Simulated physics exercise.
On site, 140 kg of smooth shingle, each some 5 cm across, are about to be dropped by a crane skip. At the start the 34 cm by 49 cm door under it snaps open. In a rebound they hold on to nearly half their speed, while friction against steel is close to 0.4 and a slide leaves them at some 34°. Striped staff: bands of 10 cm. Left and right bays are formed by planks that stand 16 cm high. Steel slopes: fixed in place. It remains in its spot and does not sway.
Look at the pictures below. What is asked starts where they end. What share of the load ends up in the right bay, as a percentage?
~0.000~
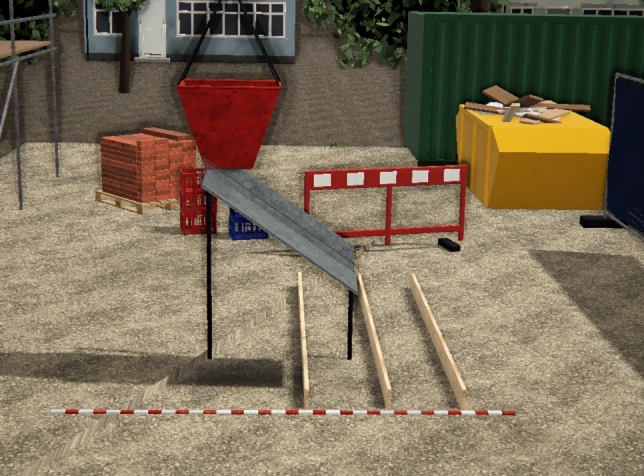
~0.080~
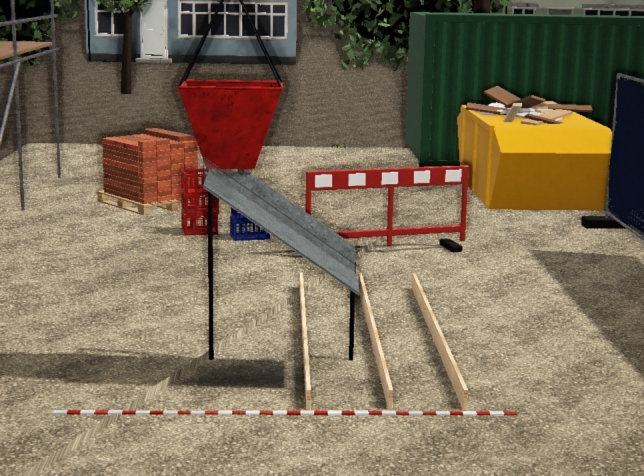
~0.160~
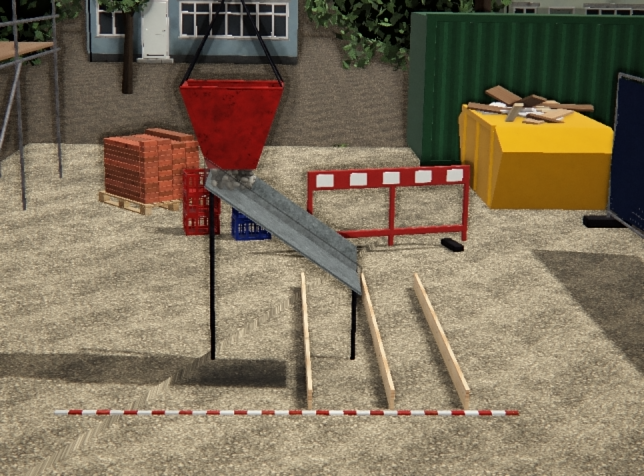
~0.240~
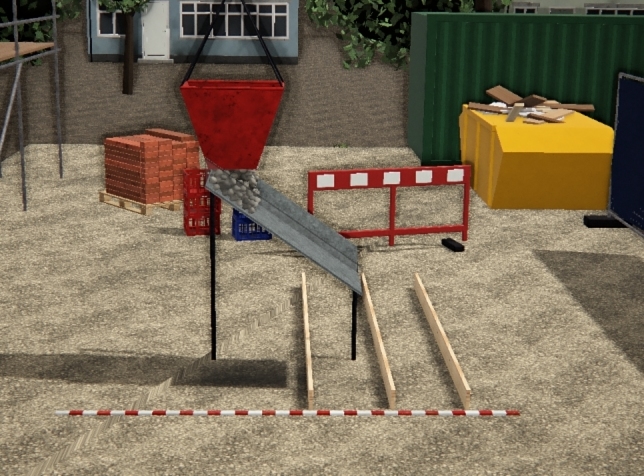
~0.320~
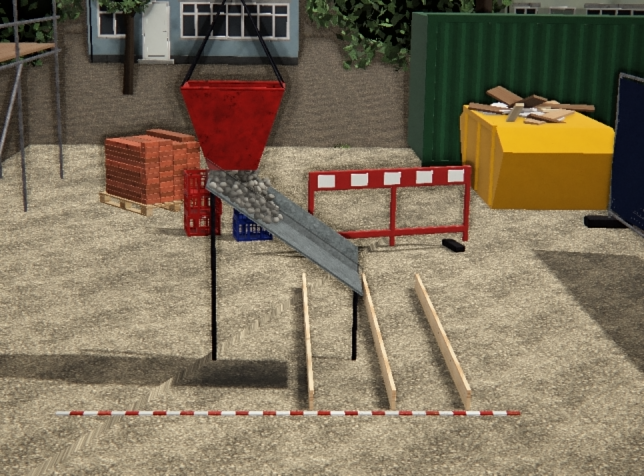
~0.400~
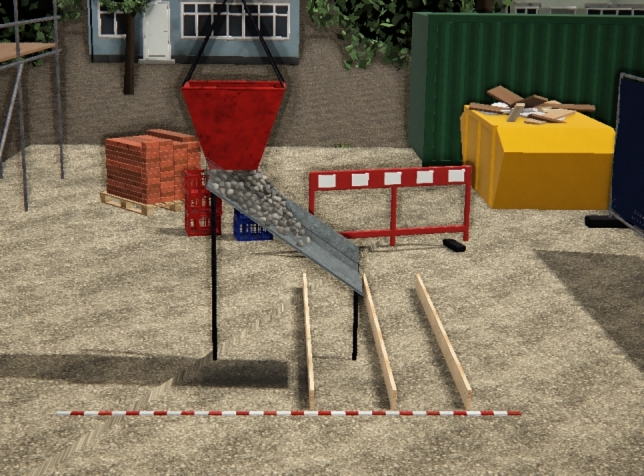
83 %.
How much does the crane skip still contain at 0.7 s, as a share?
Close to 0 per cent of the load.
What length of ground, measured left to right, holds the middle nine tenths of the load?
It covers roughly 110 centimetres from left to right.
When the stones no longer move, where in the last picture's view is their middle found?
Centre at rest: Around (435, 375).
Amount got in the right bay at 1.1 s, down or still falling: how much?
At that moment: About 40 %.
After 0.7 s, 1 % in the crane skip, 92 % on the steel, 1 % falling or lying left of the bays, 5 % falling or lying in the left bay, 1 % falling or lying in the right bay; the stones farthest right are at (402, 318).
After 1.1 s, 0 % in the crane skip, 48 % on the steel, 12 % falling or lying in the left bay, 38 % falling or lying in the right bay, 2 % falling or lying right of the bays; the stones farthest right are at (485, 364).
After 1.7 s, 0 % in the crane skip, 6 % falling or lying in the left bay, 81 % falling or lying in the right bay, 13 % falling or lying right of the bays; the stones farthest right are at (591, 374).
After 2.6 s, 0 % in the crane skip, 83 % falling or lying in the right bay, 17 % falling or lying right of the bays.
After 4.5 s, 0 % in the crane skip, 83 % in the right bay, 17 % right of the bays.
